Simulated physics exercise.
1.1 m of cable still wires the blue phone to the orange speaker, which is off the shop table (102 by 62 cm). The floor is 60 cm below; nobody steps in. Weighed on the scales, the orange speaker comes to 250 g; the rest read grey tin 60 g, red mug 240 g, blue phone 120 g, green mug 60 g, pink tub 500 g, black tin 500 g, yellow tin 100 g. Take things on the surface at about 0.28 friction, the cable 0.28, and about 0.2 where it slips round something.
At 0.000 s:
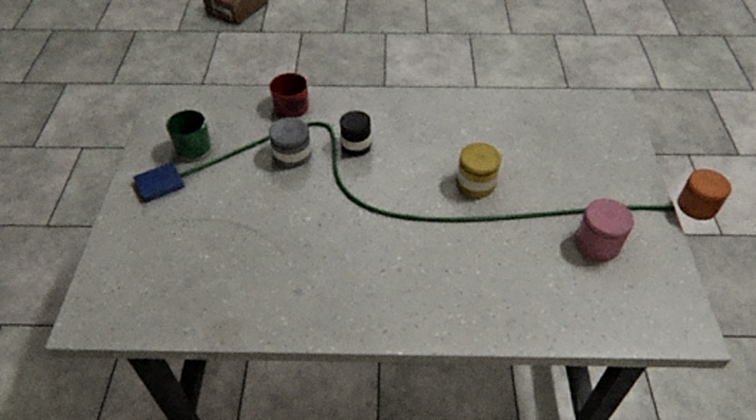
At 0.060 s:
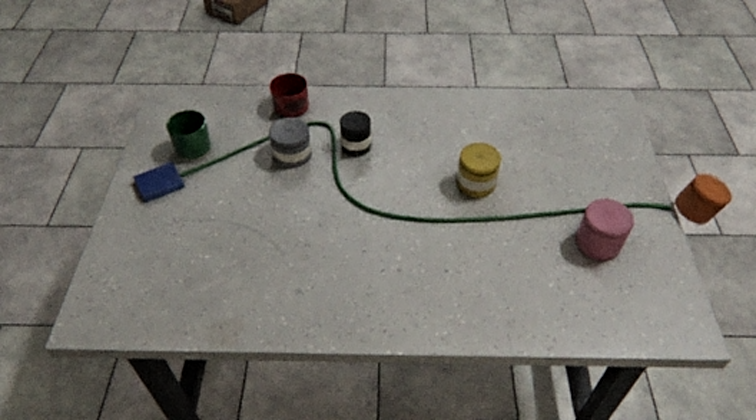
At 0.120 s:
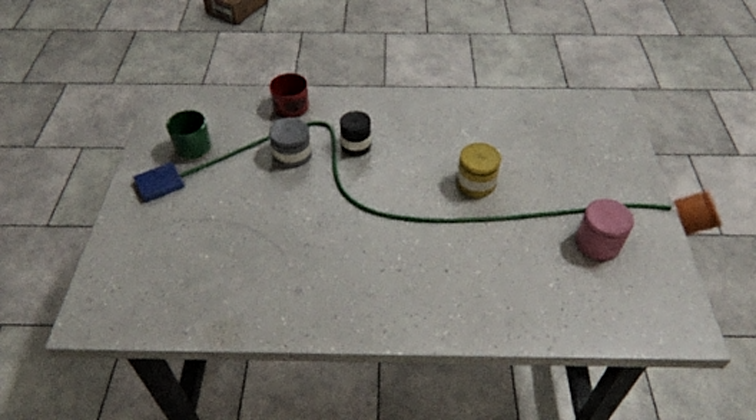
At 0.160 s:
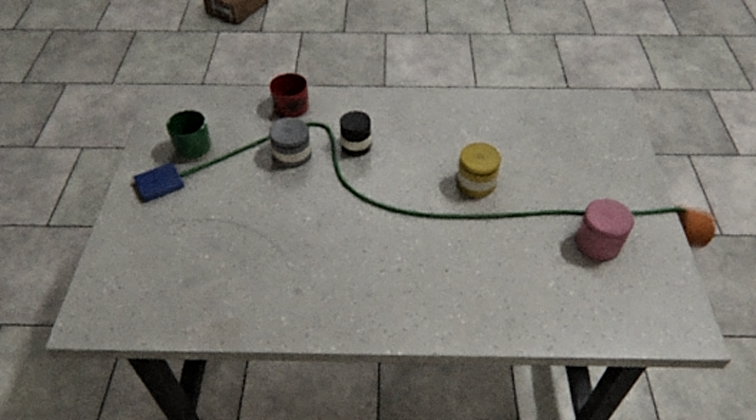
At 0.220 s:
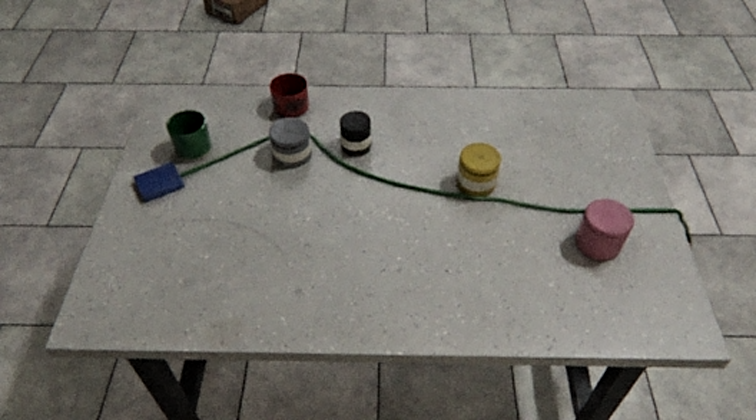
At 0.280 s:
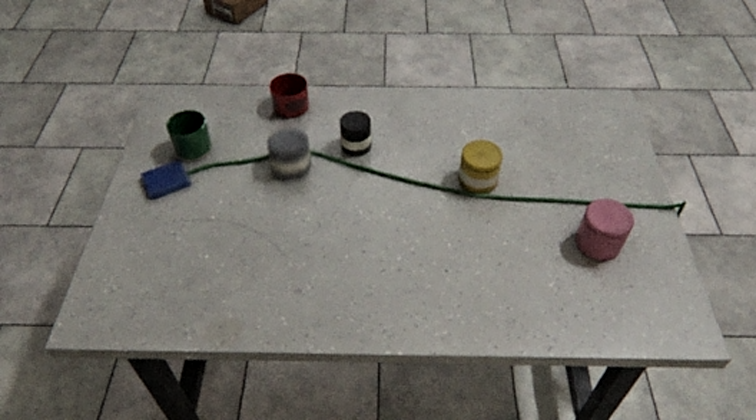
At first an orange speaker sits at the right edge of a speckled table, tied to a winding green cable among tins and mugs. It tips over the edge and drops out of sight, and the cable pulls straighter against the yellow tin, nudging the grey tin and blue phone slightly.
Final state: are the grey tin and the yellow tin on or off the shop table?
Final state: Grey tin off, yellow tin on.
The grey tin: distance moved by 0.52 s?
Grey tin 35 cm.
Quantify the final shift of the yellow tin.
Roughly yellow tin 20 cm.
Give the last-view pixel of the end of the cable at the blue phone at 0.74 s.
It's at around pixel (468, 172).
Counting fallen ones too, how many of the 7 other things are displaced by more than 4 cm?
In total, 3 of them qualify.
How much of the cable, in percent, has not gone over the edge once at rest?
I'd put it at close to 35 per cent.
After 0.5 s, the cable's tail end at (339, 176); grey tin 37 cm off its start, yellow tin 3 cm off its start, blue phone 29 cm off its start.
After 0.7 s, the cable's tail end at (468, 172); grey tin over the edge, yellow tin 6 cm off its start, blue phone 52 cm off its start.
After 1.0 s, the cable's tail end at (473, 176); grey tin over the edge, yellow tin 20 cm off its start at (584, 137), blue phone 53 cm off its start at (452, 170).
After 1.2 s, the cable's tail end at (473, 176); grey tin over the edge, yellow tin 21 cm off its start, blue phone 53 cm off its start.
After 2.4 s, the cable's tail end at (473, 176); grey tin over the edge, yellow tin 21 cm off its start at (593, 136), blue phone 53 cm off its start at (452, 170), orange speaker over the edge.
